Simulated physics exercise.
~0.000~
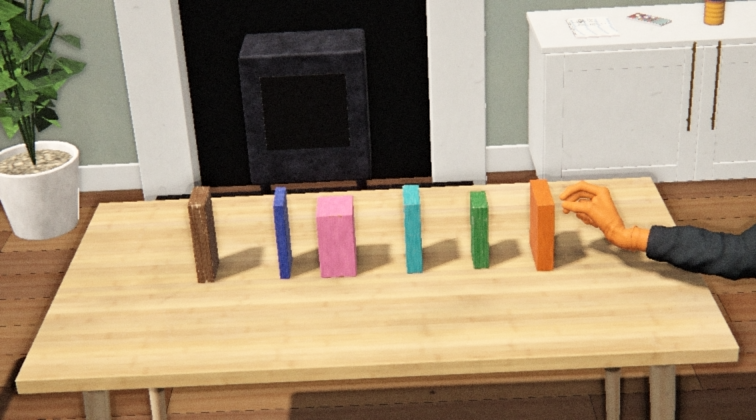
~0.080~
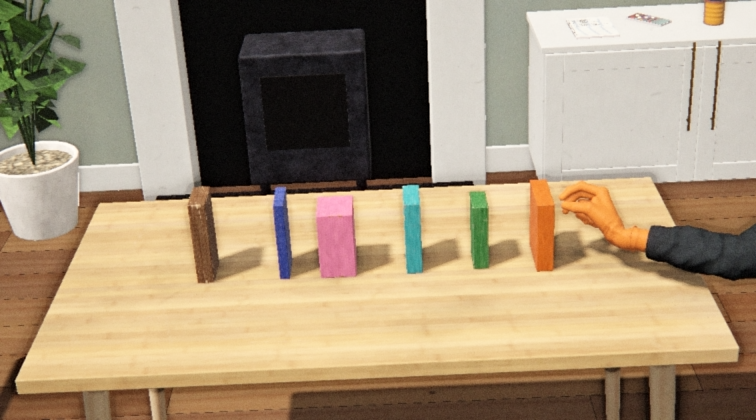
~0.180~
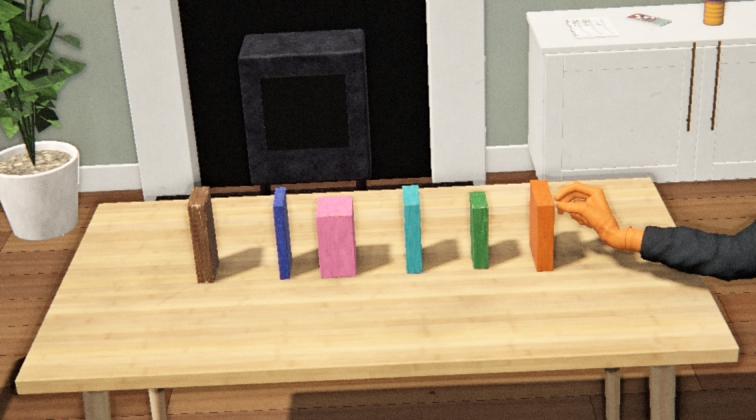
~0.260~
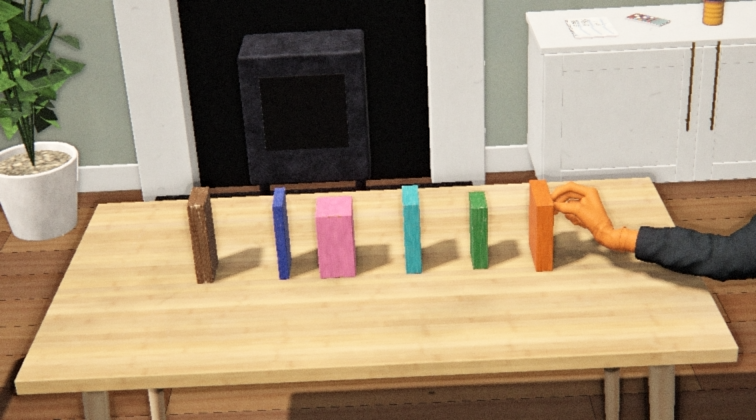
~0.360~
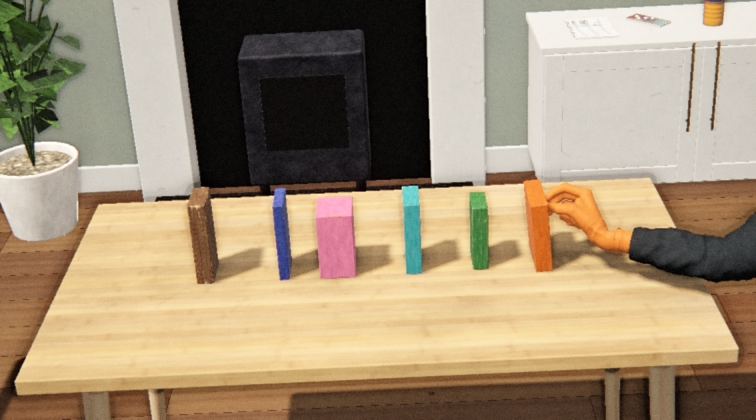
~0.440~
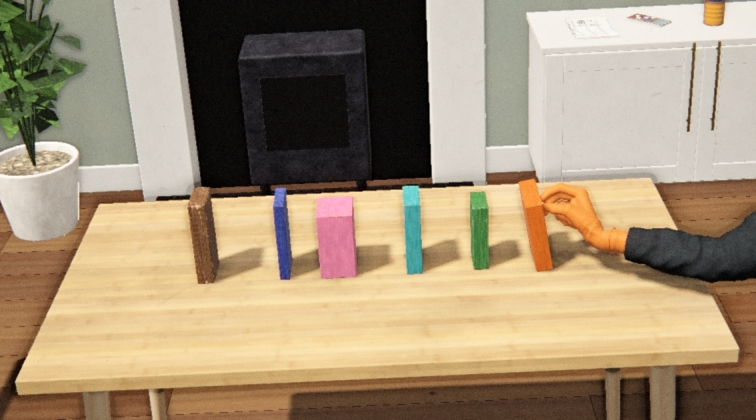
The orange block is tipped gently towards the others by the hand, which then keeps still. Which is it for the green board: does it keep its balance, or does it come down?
If you ask me, it comes down in the end.
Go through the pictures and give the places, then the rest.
In the first picture, green board (479, 230); pink block (337, 237).
In the second picture, blue board (283, 233); pink block (337, 237).
In the third picture, turquoise board (412, 230); blue board (282, 234).
In the fourth picture, pink block (336, 237); turquoise board (412, 230).
In the fifth picture, orange block 5° over; blue board (282, 234); pink block (337, 237).
In the sixth picture, orange block 9° over; green board (479, 231); turquoise board (412, 230).
Around 0.74 s, orange block 40° over.
Around 0.84 s, orange block 58° over; green board rocked 25° from its first pose near (464, 231).
Around 0.94 s, orange block 70° over; green board rocked 53° from its first pose near (449, 239); turquoise board rocked 8° from its first pose.
Around 1.04 s, orange block 73° over; green board rocked 67° from its first pose near (443, 245); turquoise board rocked 29° from its first pose.
Finally (1.6 s), down or leaning hard on the table, turquoise board and green board; left askew, pink block; blue board still in place. Final places as the last picture's camera would see them, green board near (442, 247).
